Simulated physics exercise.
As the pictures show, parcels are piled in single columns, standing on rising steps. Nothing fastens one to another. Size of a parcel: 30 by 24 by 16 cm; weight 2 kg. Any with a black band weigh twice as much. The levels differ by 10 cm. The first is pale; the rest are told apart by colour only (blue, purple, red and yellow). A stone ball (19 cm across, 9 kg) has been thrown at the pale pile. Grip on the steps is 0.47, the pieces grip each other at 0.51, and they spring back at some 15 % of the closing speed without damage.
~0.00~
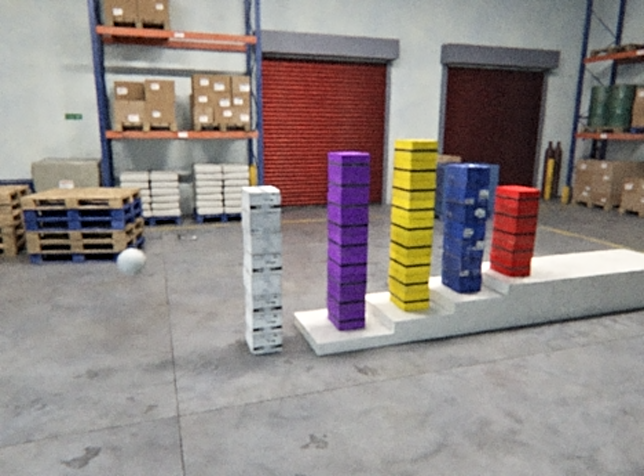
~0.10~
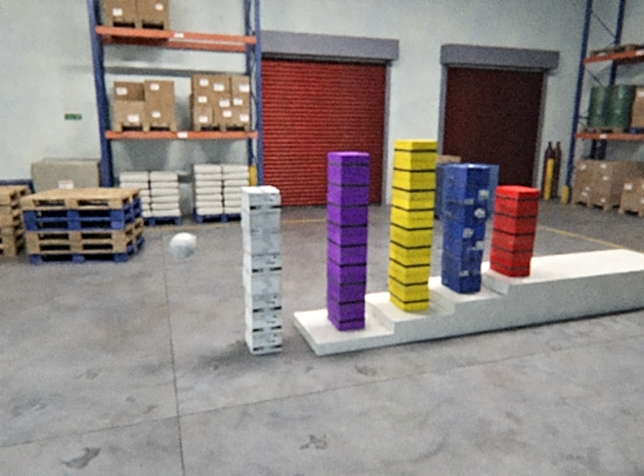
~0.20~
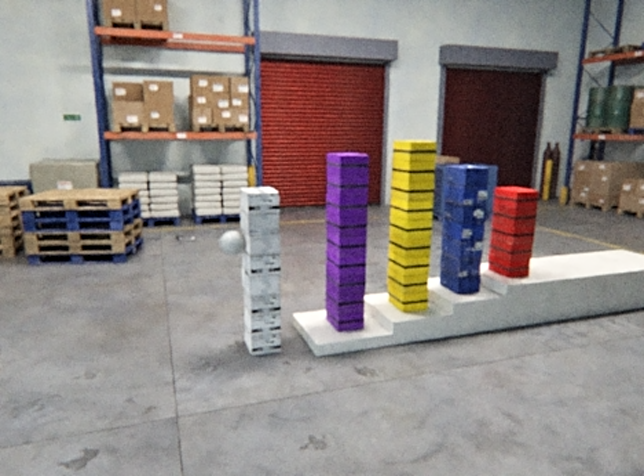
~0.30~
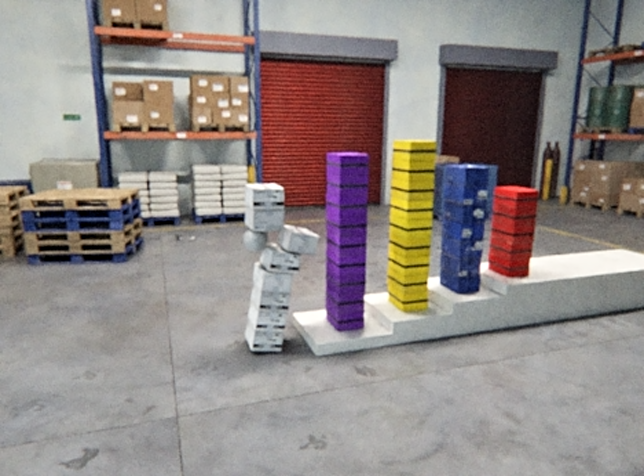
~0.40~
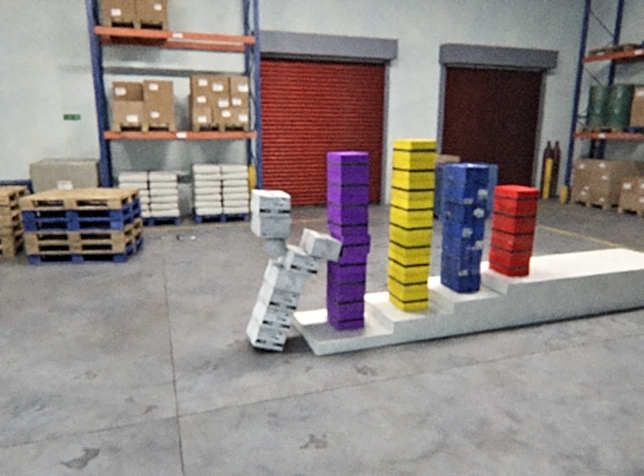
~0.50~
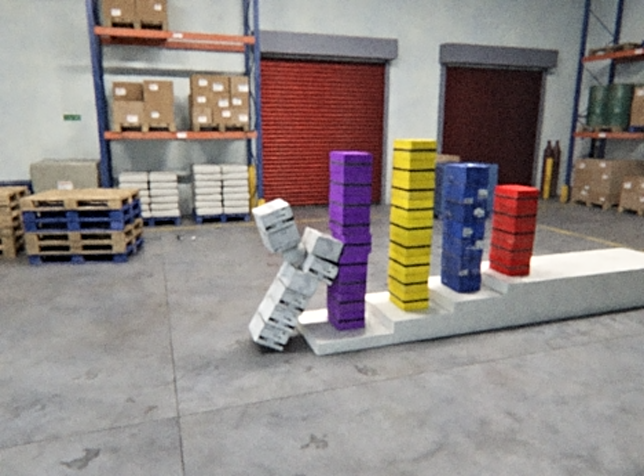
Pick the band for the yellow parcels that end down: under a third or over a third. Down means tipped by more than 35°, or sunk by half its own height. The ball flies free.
The part is upwards of a third.
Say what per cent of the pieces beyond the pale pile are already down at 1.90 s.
By then 30 per cent.
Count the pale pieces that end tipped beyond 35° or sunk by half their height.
7 pale pieces.
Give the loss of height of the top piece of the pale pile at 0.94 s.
Roughly 110 cm.
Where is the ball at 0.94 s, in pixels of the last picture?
Around (296, 296).
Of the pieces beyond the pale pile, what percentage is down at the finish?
Roughly 95 per cent of them.
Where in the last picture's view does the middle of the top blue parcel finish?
Around (595, 224).
After 0.94 s, 8 of the pale pile down; none of the 9 yellow parcels down (0 of 30 in all colours); top yellow parcel unmoved; top purple parcel leaning 10°.
After 1.90 s, 7 of the pale pile down; none of the 9 yellow parcels down (9 of 30 in all colours); top yellow parcel 27 mm lower; top purple parcel leaning 37°, 21 cm lower.
After 2.56 s, 7 of the pale pile down; 8 of the 9 yellow parcels down (28 of 30 in all colours); top yellow parcel leaning 37°, 51 cm lower; top red parcel on its side.
At rest (3.5 s), 7 of the pale pile down; 8 of the 9 yellow parcels down (28 of 30 in all colours); top yellow parcel leaning 45°, 72 cm lower; top red parcel upside down. That is 89 per cent. As the last picture would show them, middles, top yellow parcel near (524, 226), top red parcel near (620, 251).
